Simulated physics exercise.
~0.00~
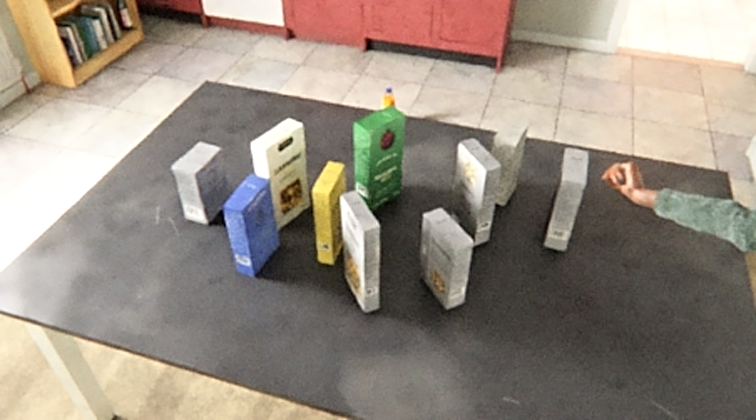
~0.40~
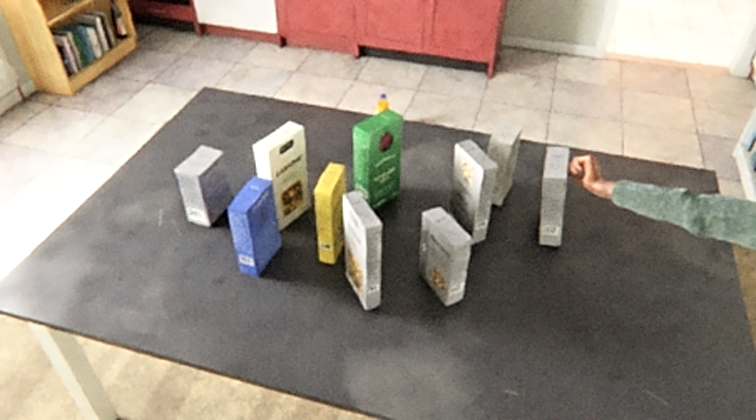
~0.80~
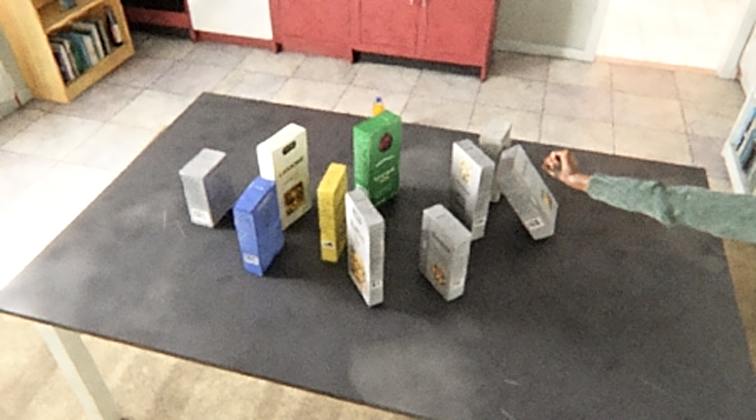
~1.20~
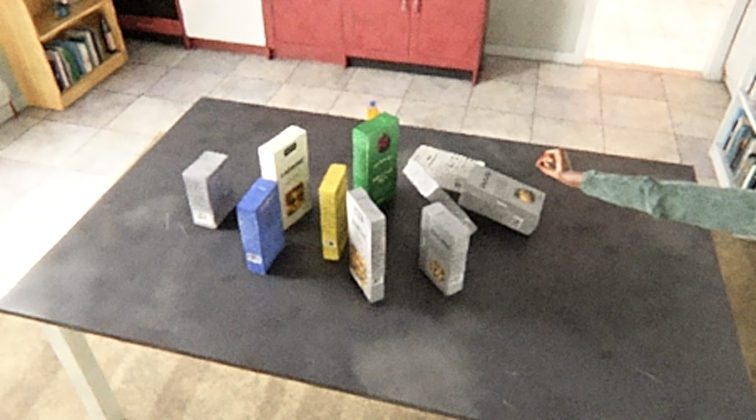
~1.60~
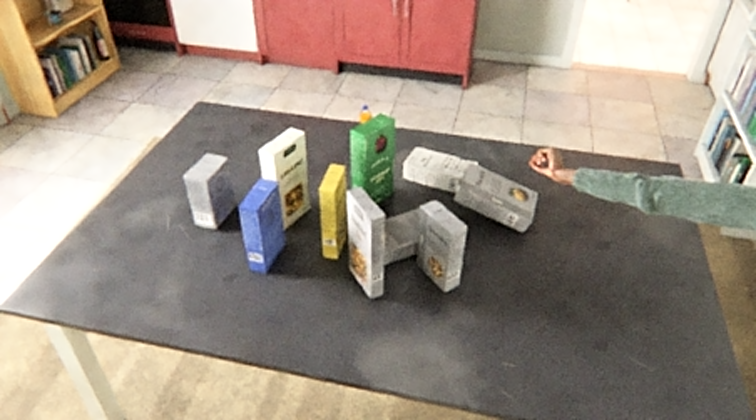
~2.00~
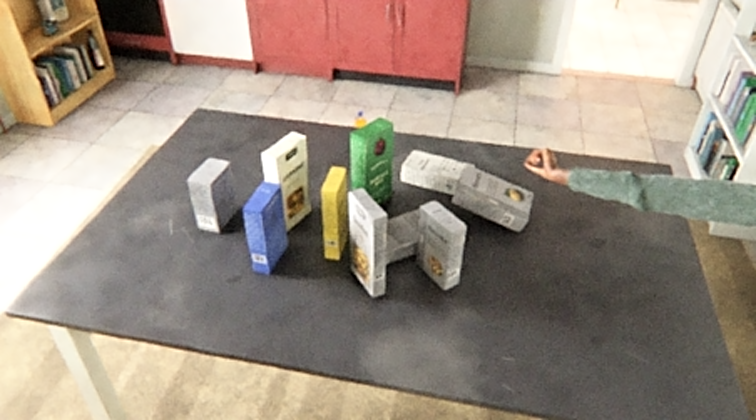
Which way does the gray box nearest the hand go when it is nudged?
It tips and moves to the left, away from the hand, and ends up lying on its side.
